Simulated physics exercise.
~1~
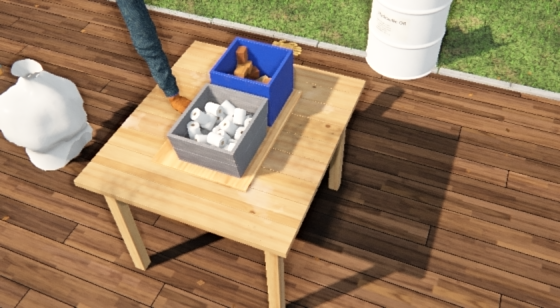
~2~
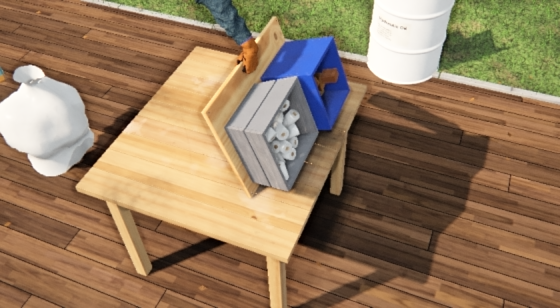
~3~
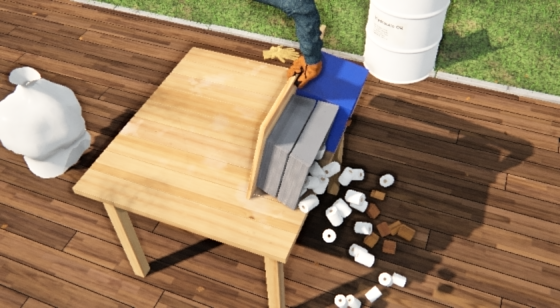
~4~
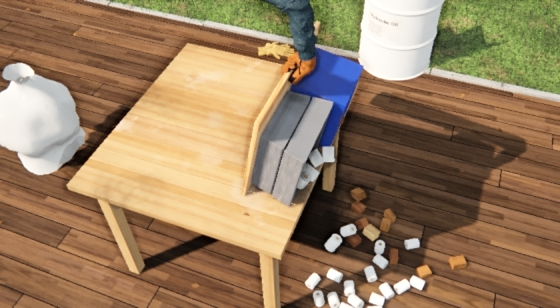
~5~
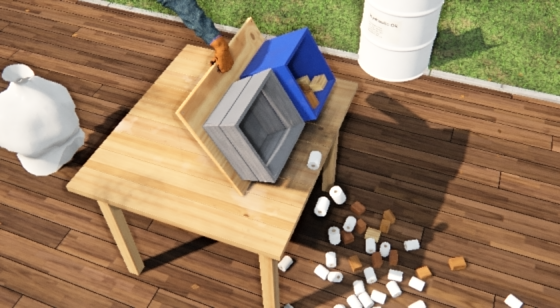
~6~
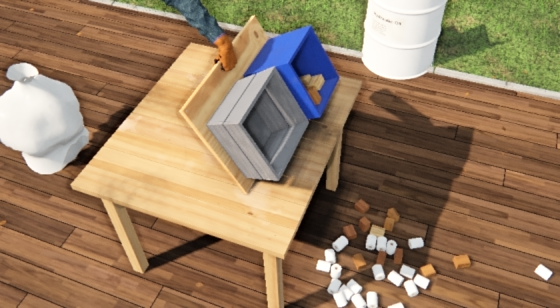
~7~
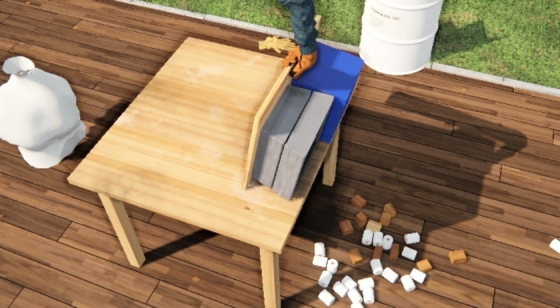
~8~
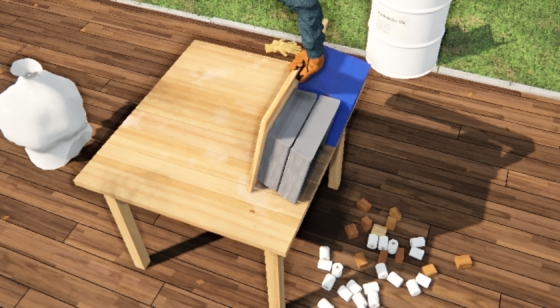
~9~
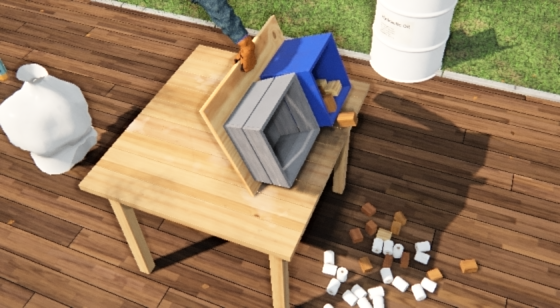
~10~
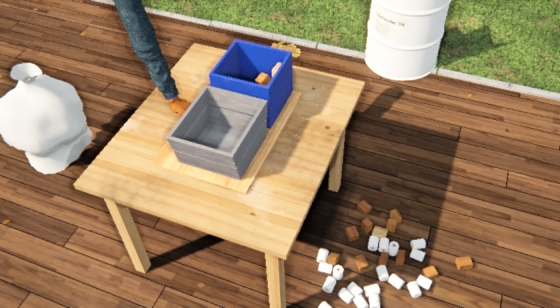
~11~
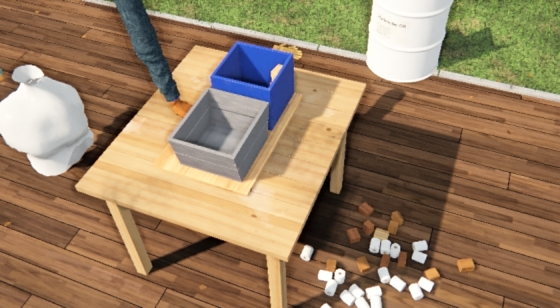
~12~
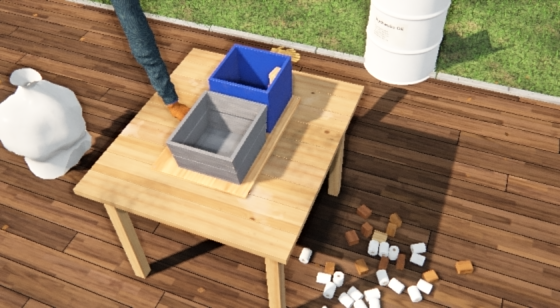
Worker tilting a board with blue and grey crates rightward twice, spilling white rolls and brown blocks, then lowering it flat.
